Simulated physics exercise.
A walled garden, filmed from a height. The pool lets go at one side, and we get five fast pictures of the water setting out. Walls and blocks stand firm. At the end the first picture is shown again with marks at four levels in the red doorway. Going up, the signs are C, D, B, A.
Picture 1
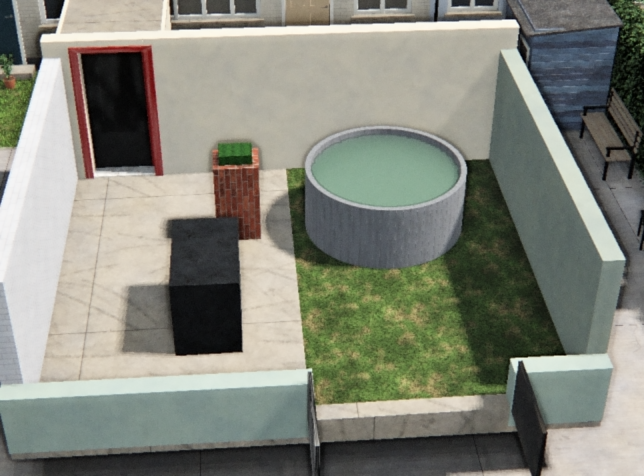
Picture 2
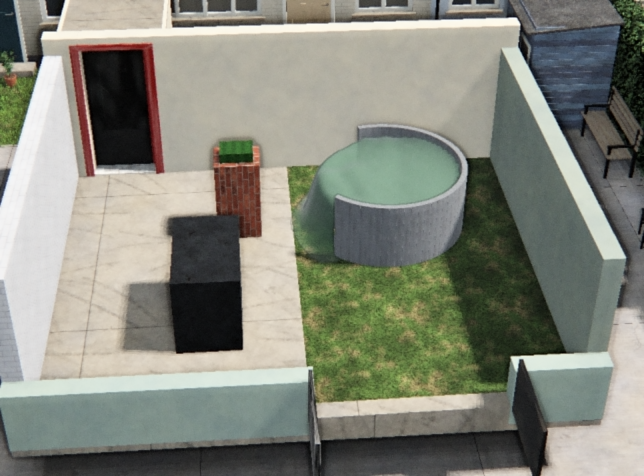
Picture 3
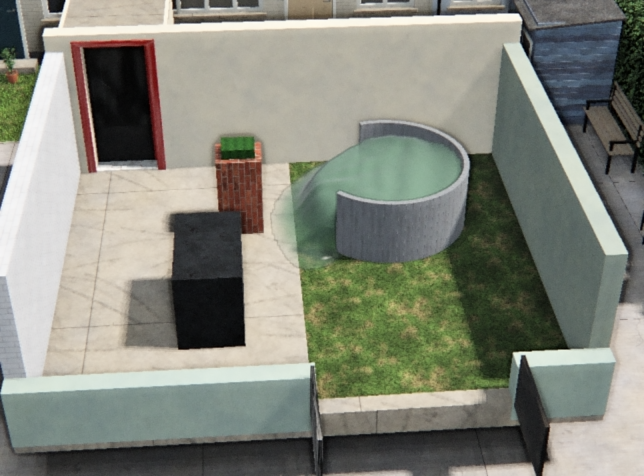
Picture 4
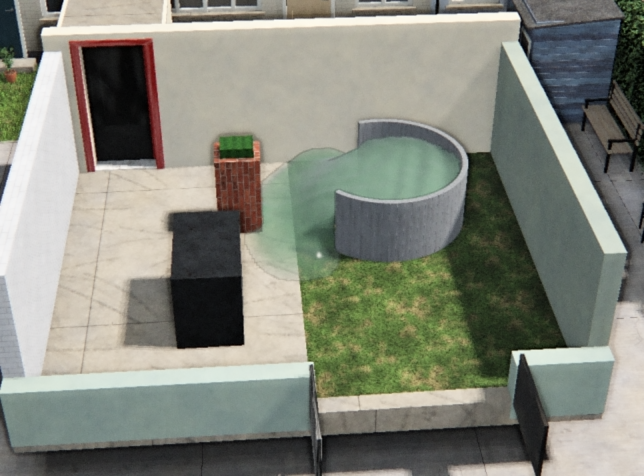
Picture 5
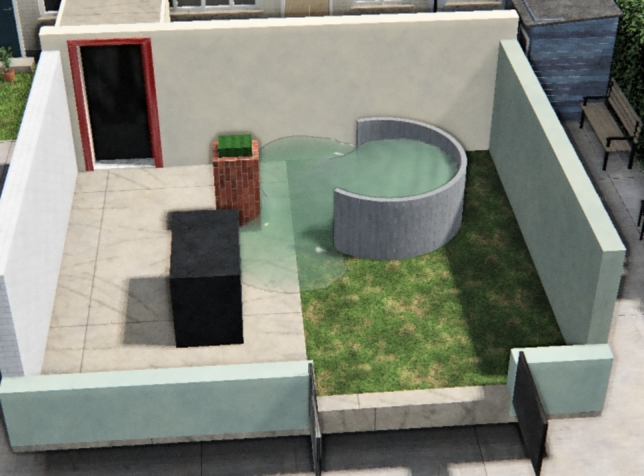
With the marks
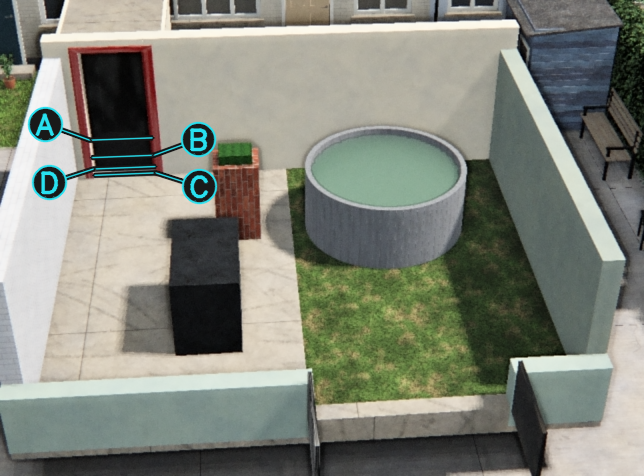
A walled garden with cream, white and pale green walls is seen from a height, half pale paving on the left and half grass on the right. A round grey pool of green water stands on the grass, with a brick pillar topped with green, a black block and a red-framed doorway to its left. The pool's left side opens, and water pours out leftward, spreading across grass and paving towards the pillar and block.
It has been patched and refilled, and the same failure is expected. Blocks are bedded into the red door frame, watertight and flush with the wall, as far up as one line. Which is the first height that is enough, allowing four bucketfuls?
Mark B.
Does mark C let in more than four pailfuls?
Yes, that goes wrong.
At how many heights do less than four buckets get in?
Two of the four.
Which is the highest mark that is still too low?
That would be D.
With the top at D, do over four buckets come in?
Yes.
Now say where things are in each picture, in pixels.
Water in the pool at rest, its middle at (385, 171); foot of the red doorway at (125, 176); open gate at (412, 360).
Water covers 2 % of the ground and shows as far out as (332, 257).
Water covers 6 % of the ground and shows as far out as (316, 252).
Water covers 10 % of the ground and shows as far out as (285, 275).
Water covers 15 % of the ground and shows as far out as (266, 286).
On the marked copy, A at (121, 139); B at (123, 156); C at (125, 174); D at (124, 167); from the bottom up C, D, B, A.
With A, nothing gets over.
With B, a bucket or two gets in.
With C, dozens of bucketfuls pour in.
With D, about 10 bucketfuls get in.
